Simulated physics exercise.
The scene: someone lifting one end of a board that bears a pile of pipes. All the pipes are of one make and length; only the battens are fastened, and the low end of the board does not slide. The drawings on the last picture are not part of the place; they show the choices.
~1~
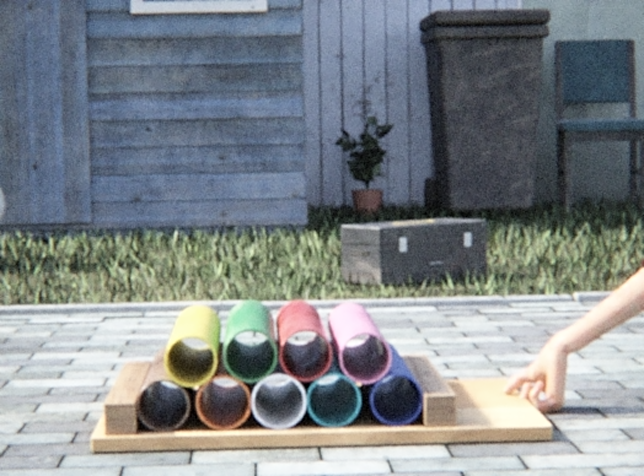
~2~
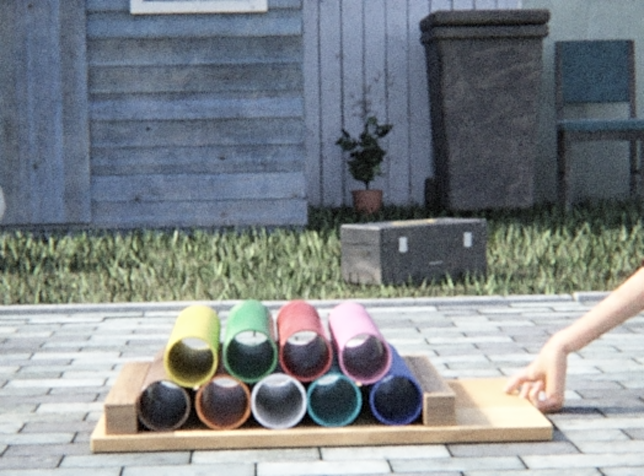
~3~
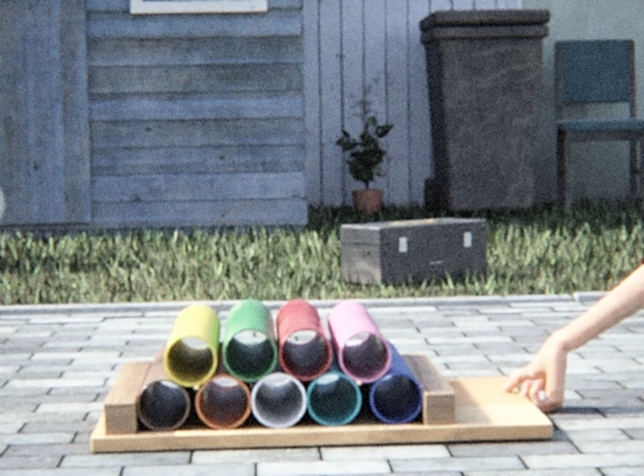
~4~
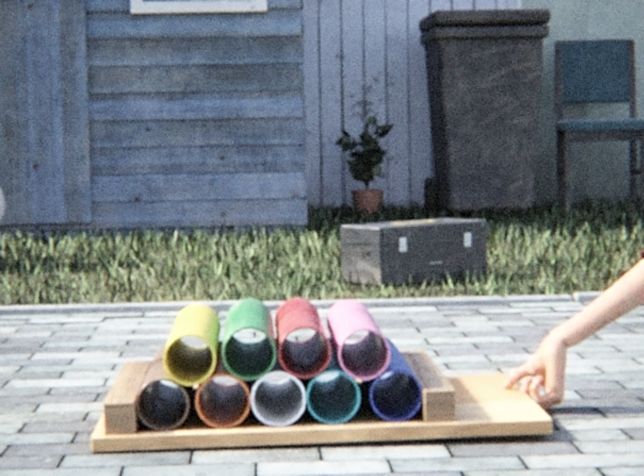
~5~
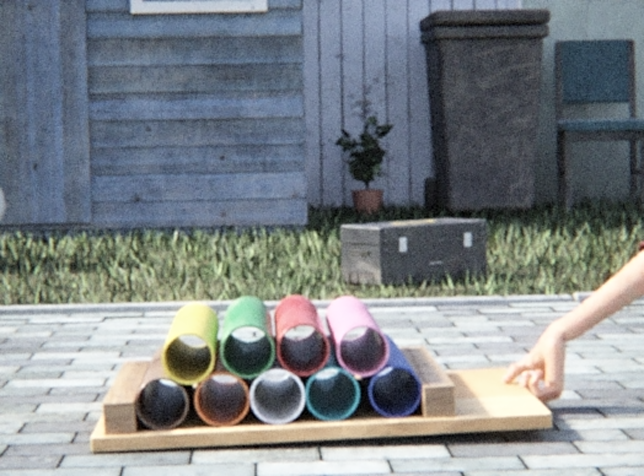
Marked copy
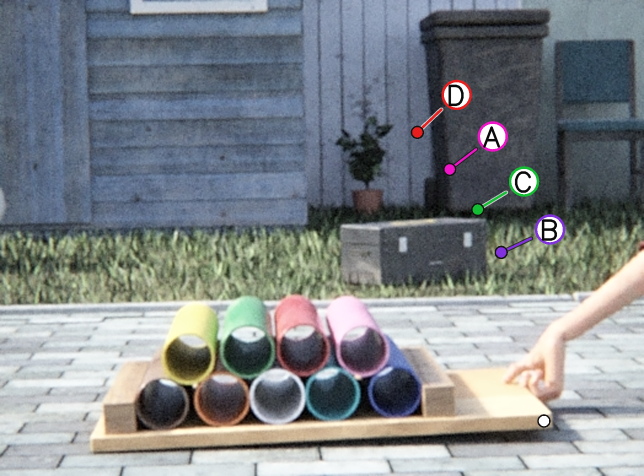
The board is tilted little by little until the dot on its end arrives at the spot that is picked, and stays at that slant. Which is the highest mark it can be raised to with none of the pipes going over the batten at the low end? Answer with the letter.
Lift it to B and no more.
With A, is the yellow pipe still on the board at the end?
The yellow pipe: No.
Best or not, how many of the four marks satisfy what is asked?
The number is one.
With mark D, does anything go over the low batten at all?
Yes.
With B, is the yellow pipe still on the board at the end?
Yes, with B.
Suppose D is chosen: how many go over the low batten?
With D, four.
On the marked copy, A at (450, 169); B at (501, 252); C at (478, 210); D at (417, 132); the white dot at (544, 421).
Taking B. A third of the way, board at 17°.
Two thirds of the way, board at 24°.
When it is over, board at 24°, none over the low batten.
As for the rest, A four over the low batten (green, yellow, pink, red); C four over the low batten (green, yellow, pink, red); D four over the low batten (green, yellow, pink, red).
